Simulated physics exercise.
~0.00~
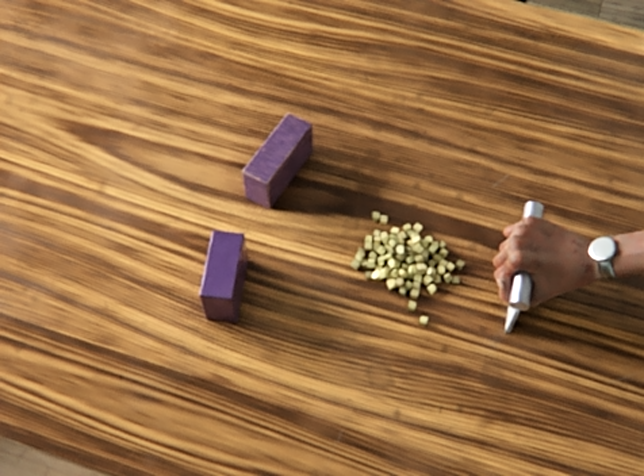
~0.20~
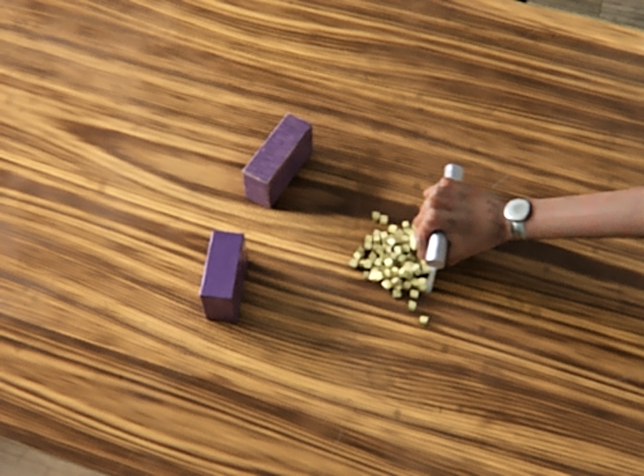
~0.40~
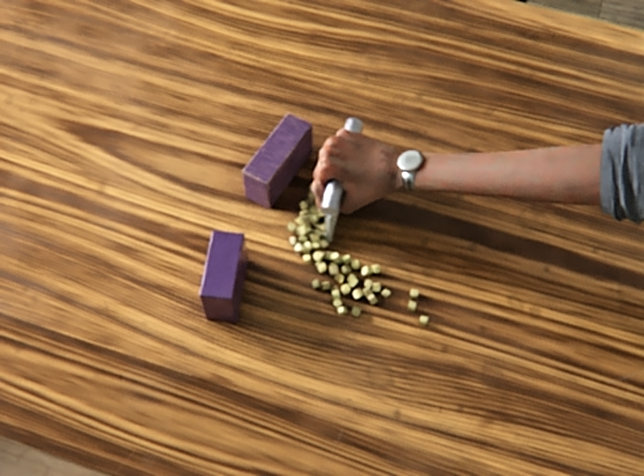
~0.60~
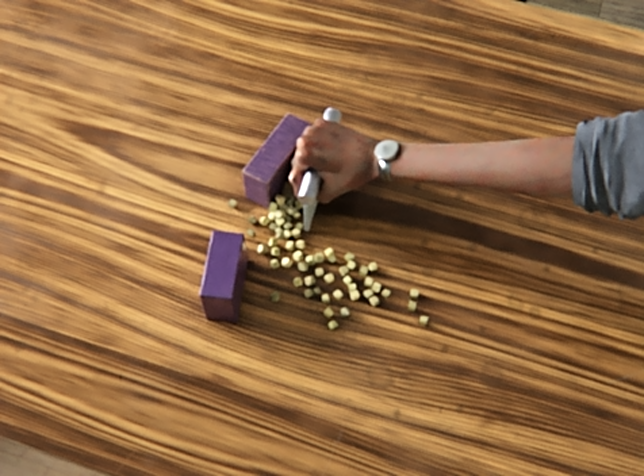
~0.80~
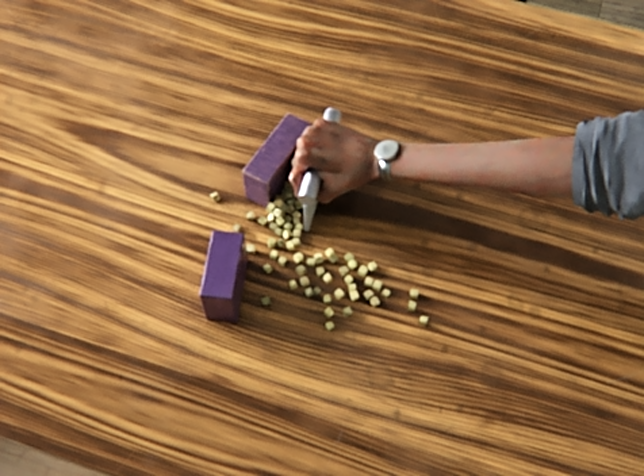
A hand wearing a watch, its arm later showing a grey sleeve, grips a pale scraper at the right of a striped wooden table seen from above. Two purple blocks stand at the left with a gap between them, and a heap of small yellowish potato cubes lies in the middle. The hand pushes the scraper left and slightly up into the heap, driving cubes toward the blocks while others trail behind in a loose spread. It stops beside the upper block and stays there. Few pieces reach the gap, and most lie scattered before the blocks.
